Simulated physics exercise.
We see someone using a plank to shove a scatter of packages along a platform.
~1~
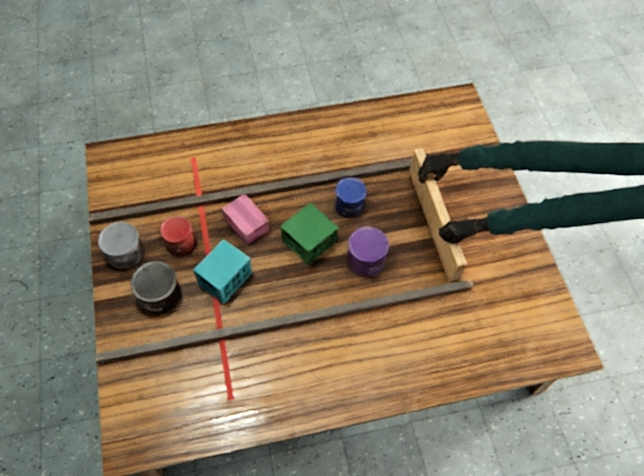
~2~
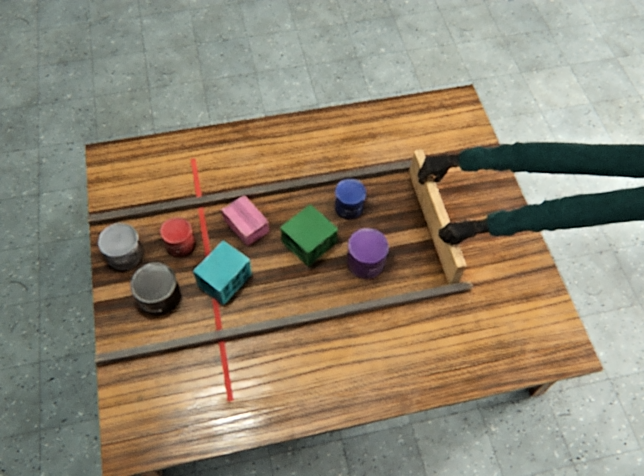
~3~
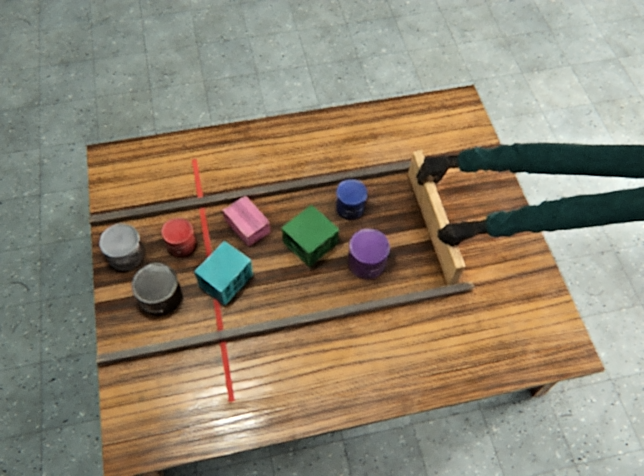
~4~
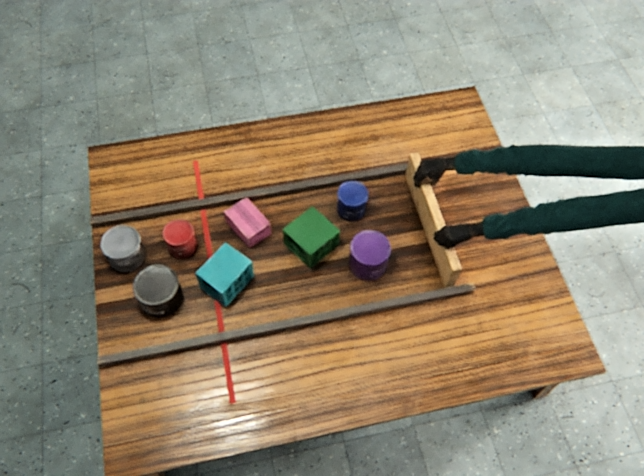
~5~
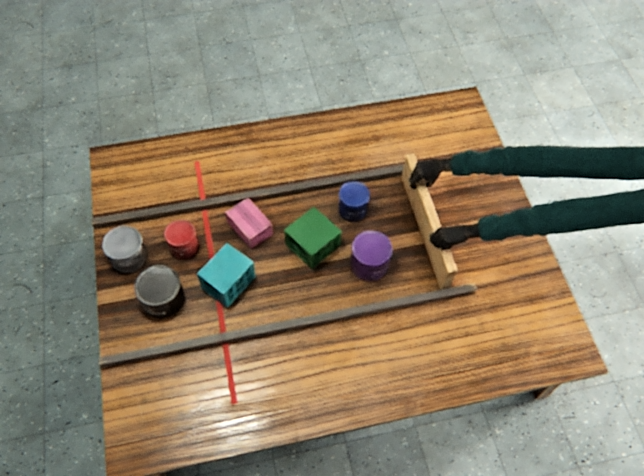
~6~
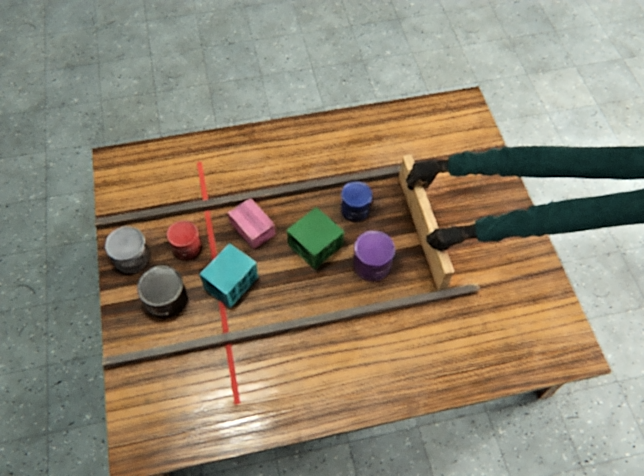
On a wooden tabletop, two dark-sleeved arms inching a plank slightly left towards colourful tubs and blocks that stay nearly still.
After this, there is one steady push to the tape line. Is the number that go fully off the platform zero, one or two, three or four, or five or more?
Lost: Nothing.
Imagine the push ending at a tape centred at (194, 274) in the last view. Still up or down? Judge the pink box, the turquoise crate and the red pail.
Here's how it goes: The pink box stays where it is, the turquoise crate stays where it is, and the red pail stays where it is.
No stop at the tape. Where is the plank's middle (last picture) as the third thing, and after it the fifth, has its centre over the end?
Pixels in order: Roughly (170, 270), roughly (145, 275).
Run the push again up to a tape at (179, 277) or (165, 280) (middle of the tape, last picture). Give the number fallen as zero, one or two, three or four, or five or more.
Taking the two places as listed: 1 or 2, then three to four.
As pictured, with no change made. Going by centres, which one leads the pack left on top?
Nearest at the end: The grey pail.
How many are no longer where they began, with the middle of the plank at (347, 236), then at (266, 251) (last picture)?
The first count is 3, and then it's 6.
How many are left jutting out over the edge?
I'd say 2 of them.
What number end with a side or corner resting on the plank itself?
The count in contact is 3.
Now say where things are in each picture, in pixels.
Grey pail (122, 246); black pail (157, 288); red pail (178, 236); plank (436, 214); tape (210, 266), in the first frame.
Black pail (156, 289); purple pail (367, 254), in the second frame.
Red pail (179, 238); plank (435, 217), in the third frame.
Grey pail (124, 249); green crate (311, 237), in the fourth frame.
Black pail (160, 292); turquoise crate (227, 276), in the fifth frame.
Grey pail (129, 250); black pail (163, 292); red pail (185, 240); plank (424, 221); tape (216, 270), in the sixth frame.
Early on, none off yet; grey pail at rest near (129, 250); black pail at rest near (163, 292); red pail at rest near (185, 240).
A while later, none off yet; grey pail at rest near (129, 250); black pail travelled a little near (147, 294); red pail travelled a little near (176, 242).
Finally, the number that fall off is zero.
